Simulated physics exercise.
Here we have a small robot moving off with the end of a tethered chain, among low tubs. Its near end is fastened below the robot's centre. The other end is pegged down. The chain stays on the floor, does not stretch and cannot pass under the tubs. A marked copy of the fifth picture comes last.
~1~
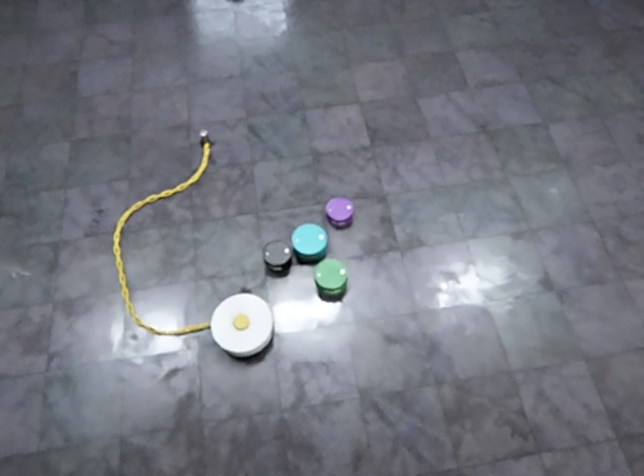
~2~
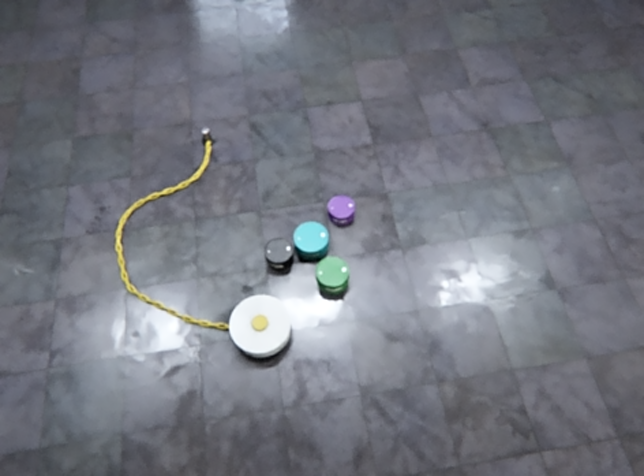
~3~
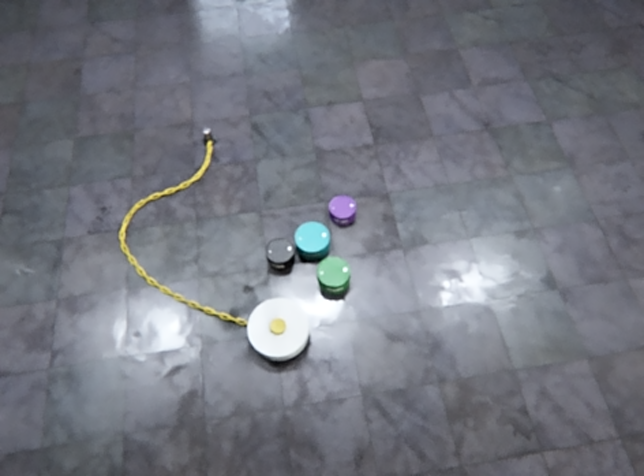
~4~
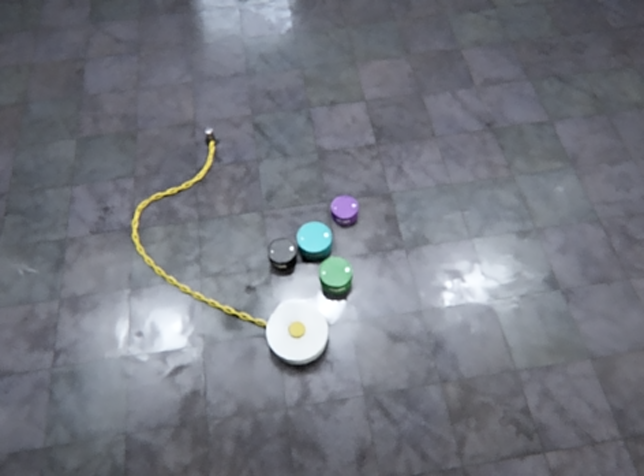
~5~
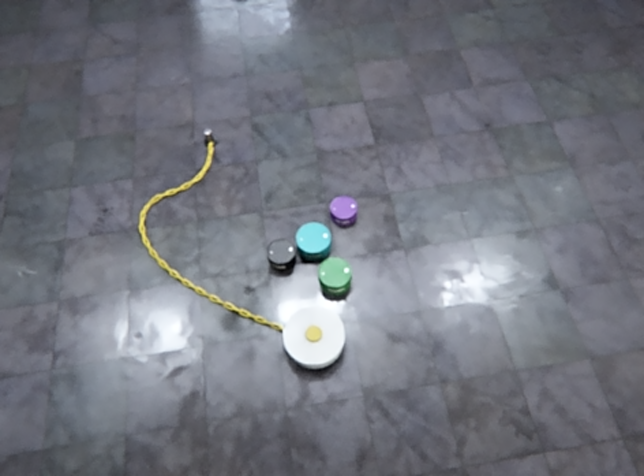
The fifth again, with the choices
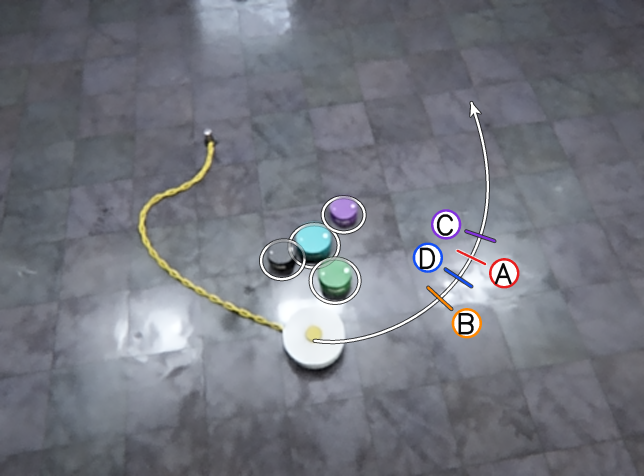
To begin with, a round white device with a yellow centre sits at the lower left of four small tubs, black, turquoise, green and purple, trailing a curved yellow chain from a peg. It slides rightward and slightly down, passing below the tubs, while the chain's bend loosens and the tubs stay put.
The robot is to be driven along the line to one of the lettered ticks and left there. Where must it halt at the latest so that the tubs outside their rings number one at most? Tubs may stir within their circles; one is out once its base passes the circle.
The limit holds up to D.
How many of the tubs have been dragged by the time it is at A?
Three.
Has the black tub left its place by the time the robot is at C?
By then, yes.
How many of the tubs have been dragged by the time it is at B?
The count is none.
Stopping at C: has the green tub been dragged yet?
By then, yes.
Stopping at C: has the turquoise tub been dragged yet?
By then, yes.
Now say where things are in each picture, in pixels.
Turquoise tub (310, 243); black tub (278, 257); green tub (331, 278), in the first frame.
Robot (261, 326); peg (207, 135), in the second frame.
Robot (279, 330); black tub (281, 255), in the third frame.
Robot (298, 333); purple tub (345, 211), in the fourth frame.
Robot (314, 337); turquoise tub (314, 242); black tub (282, 255); green tub (335, 276), in the fifth frame.
On the marked copy, A at (471, 257); B at (440, 298); C at (480, 236); D at (458, 278); the route from (315, 341) via (476, 247) to (471, 103).
With D. Early on, robot (374, 332).
Further on, robot (427, 305).
At the end, robot (460, 273); black tub (286, 252); green tub (336, 272); none over the rings.
As for the rest, A has three over the rings; B is within the limit but short; C has three over the rings.
